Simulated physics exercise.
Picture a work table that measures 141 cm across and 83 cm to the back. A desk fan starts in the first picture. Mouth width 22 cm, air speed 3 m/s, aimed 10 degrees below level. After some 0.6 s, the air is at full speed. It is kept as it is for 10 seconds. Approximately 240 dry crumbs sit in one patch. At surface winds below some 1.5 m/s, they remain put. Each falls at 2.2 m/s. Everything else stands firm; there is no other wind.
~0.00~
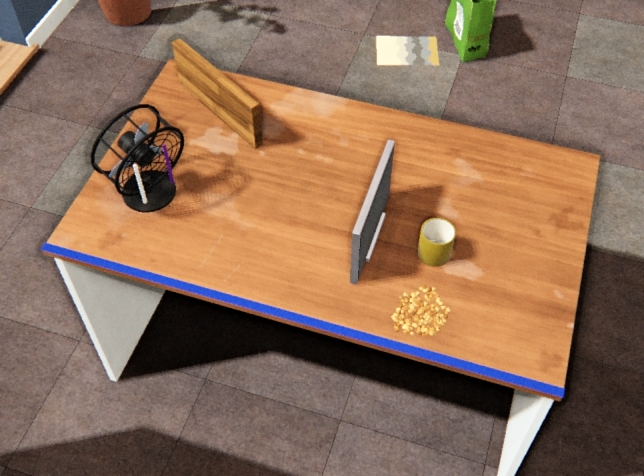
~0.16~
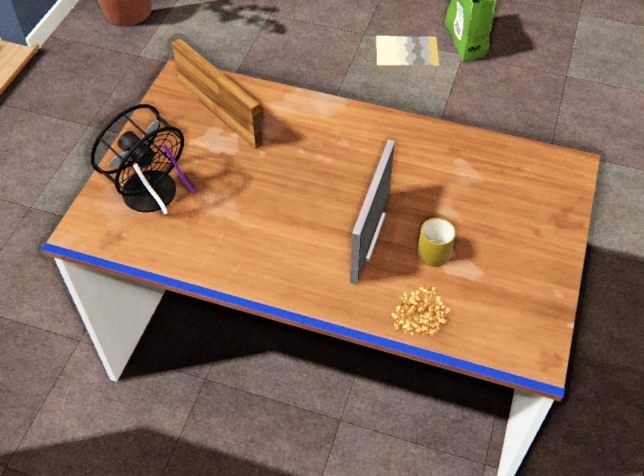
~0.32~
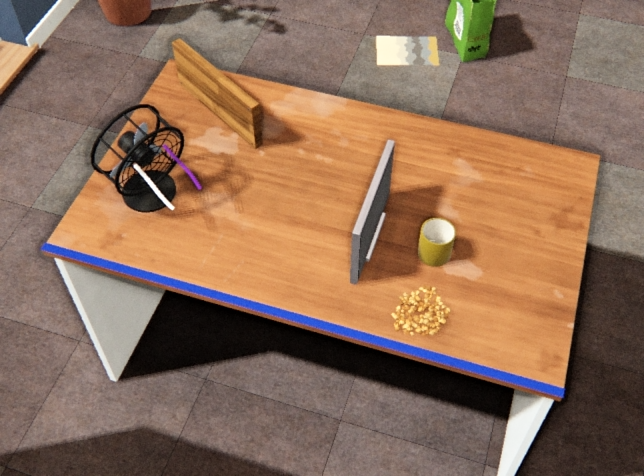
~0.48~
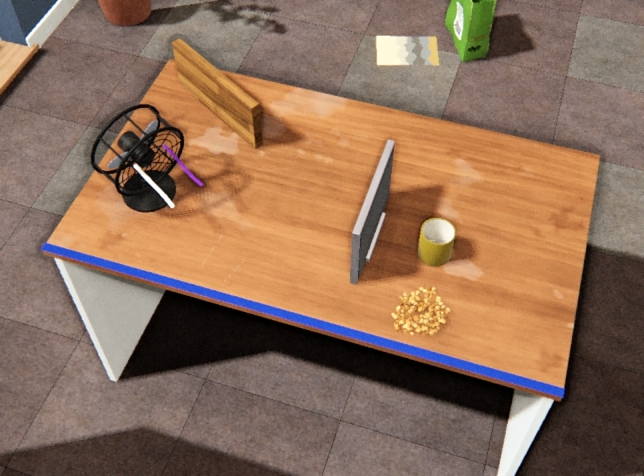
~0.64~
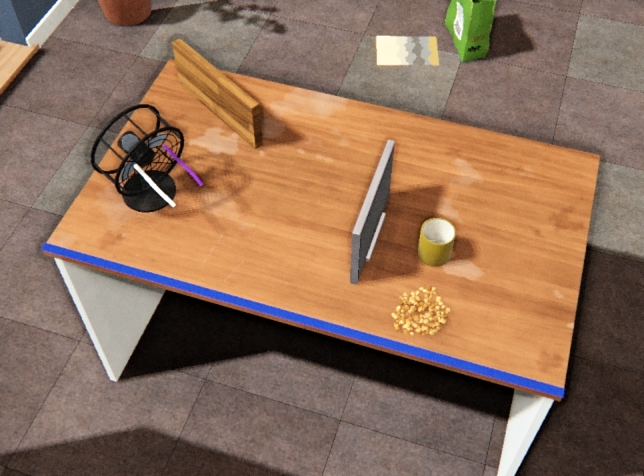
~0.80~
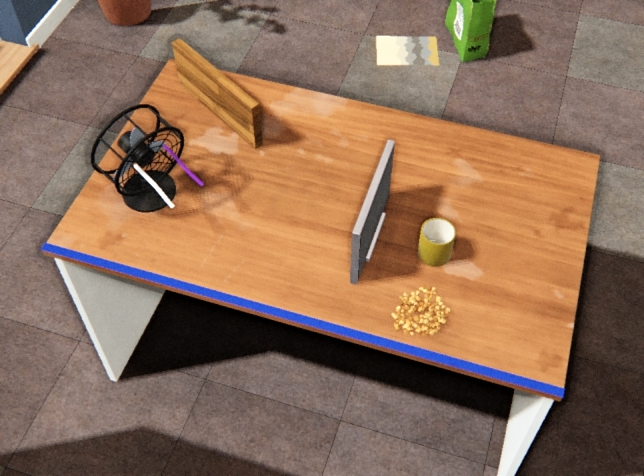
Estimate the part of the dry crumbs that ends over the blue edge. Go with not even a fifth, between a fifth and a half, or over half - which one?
Short of a fifth.
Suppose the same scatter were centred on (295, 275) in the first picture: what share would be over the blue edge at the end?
I'd expect around 90 percent of them to end up there.
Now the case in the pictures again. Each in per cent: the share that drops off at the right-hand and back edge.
Estimate: Right-hand ~ 0 %; back ~ 0 %.
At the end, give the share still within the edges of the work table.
I'd put it at some 90 %.
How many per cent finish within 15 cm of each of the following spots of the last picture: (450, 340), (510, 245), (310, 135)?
80 %, 0 %, 0 %.
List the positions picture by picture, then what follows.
In the first frame, the middle of the dry crumbs is near (422, 313), none has stirred yet and the mouth of the desk fan is at (138, 151).
In the second frame, the middle of the dry crumbs is near (423, 310), none has stirred yet and the blue edge is centred on (285, 319).
In the third frame, the middle of the dry crumbs is near (423, 310), none has stirred yet, the top of a mug is at (438, 231) and the top of a laptop is at (374, 185).
In the fourth frame, the middle of the dry crumbs is near (423, 310) and none has stirred yet.
In the fifth frame, the middle of the dry crumbs is near (423, 310) and none has stirred yet.
In the sixth frame, the middle of the dry crumbs is near (423, 310) and none has stirred yet.
After 2.0 s the count stands so, 5 % are over the blue edge; the middle of those still in play is near (423, 310).
After 3.2 s the count stands so, 6 % are over the blue edge; the middle of those still in play is near (423, 310).
After 5.5 s the count stands so, 7 % are over the blue edge; the middle of those still in play is near (423, 310).
After 10.0 s, at the end, 8 % are over the blue edge; the middle of those still in play is near (423, 310).
